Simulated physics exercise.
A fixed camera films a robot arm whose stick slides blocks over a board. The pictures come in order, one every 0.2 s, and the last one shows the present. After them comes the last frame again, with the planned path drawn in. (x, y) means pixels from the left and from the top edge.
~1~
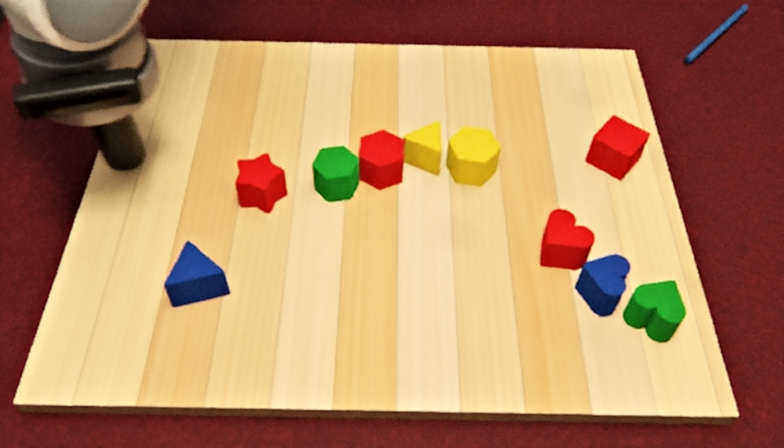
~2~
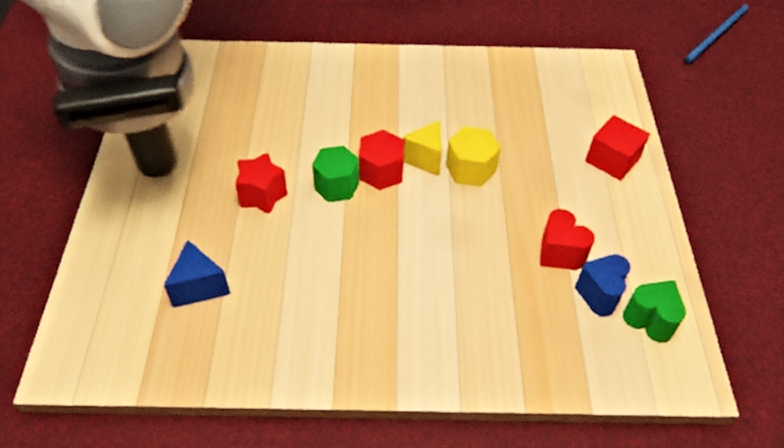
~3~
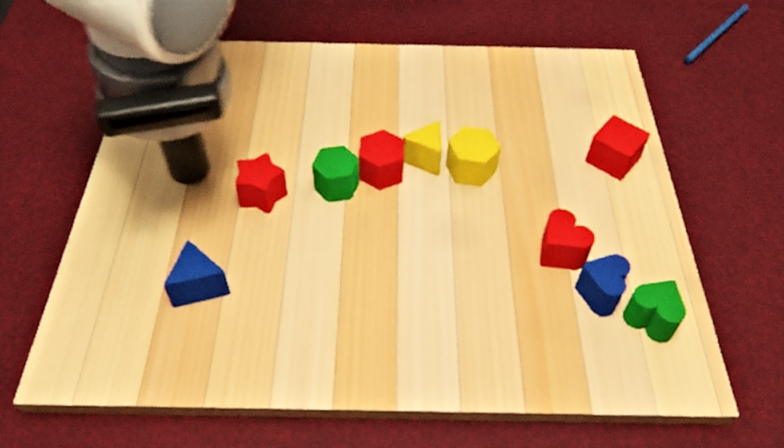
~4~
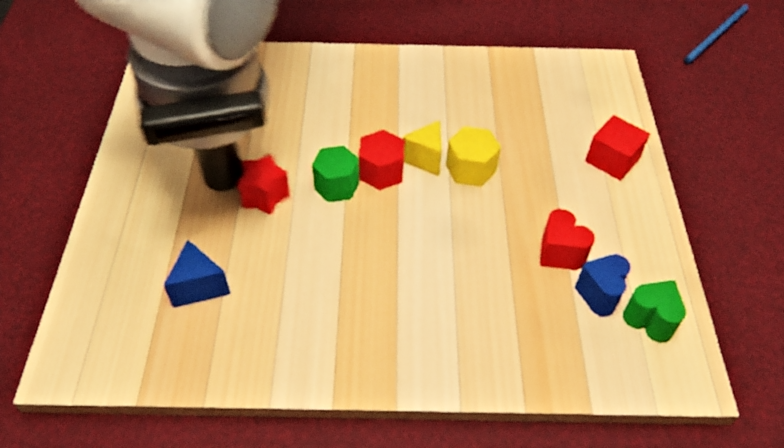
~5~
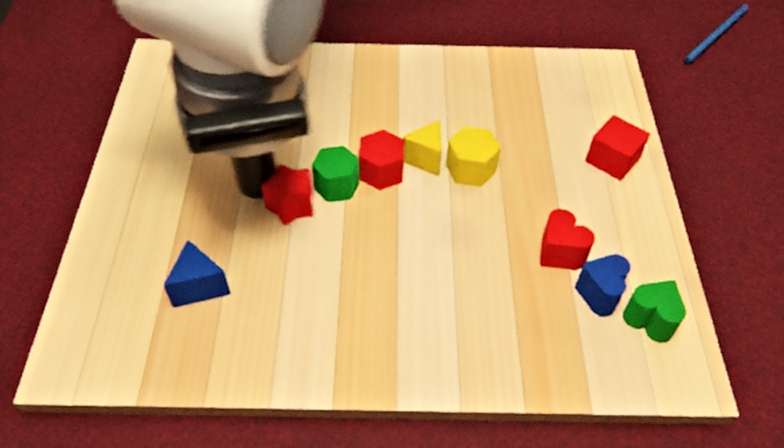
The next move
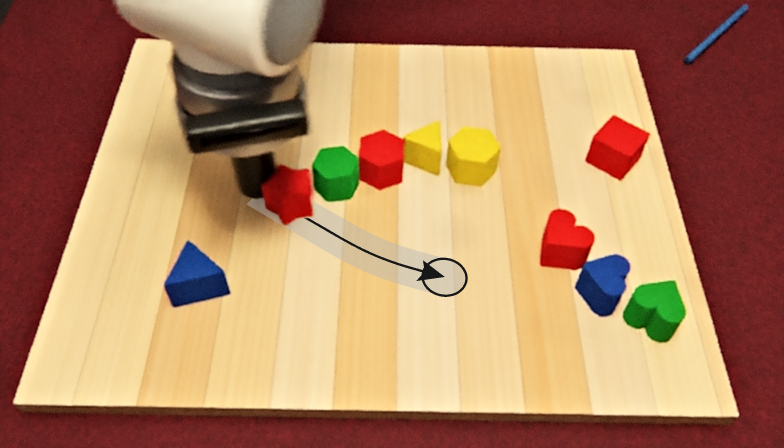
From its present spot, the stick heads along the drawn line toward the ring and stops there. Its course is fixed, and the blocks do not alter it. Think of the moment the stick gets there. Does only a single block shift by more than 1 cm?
I expect so.
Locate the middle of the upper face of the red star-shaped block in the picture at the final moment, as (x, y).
By then it is at (486, 273).
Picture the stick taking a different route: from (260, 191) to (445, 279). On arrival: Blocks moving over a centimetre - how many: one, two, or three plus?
I reckon the push displaces only one of the blocks by more than 1 cm.
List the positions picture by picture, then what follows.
Tip of the stick (126, 158), middles of tops, red star-shaped block (258, 170), green hexagonal block (335, 161), in the first picture.
Stick (158, 164), nothing pushed, in the second picture.
Stick (191, 171), nothing pushed, in the third picture.
Stick (224, 178), red star-shaped block (261, 171), in the fourth picture.
Stick (259, 185), red star-shaped block (288, 182), green hexagonal block (335, 161), in the fifth picture.
The line goes from (260, 191) via (343, 240), ending at (445, 277).
On the path given first. One third of the way, stick (314, 217); red star-shaped block (348, 215).
Two thirds of the way, stick (375, 249); red star-shaped block (413, 249).
At the end, stick (445, 271); red star-shaped block (486, 273); green hexagonal block unmoved.
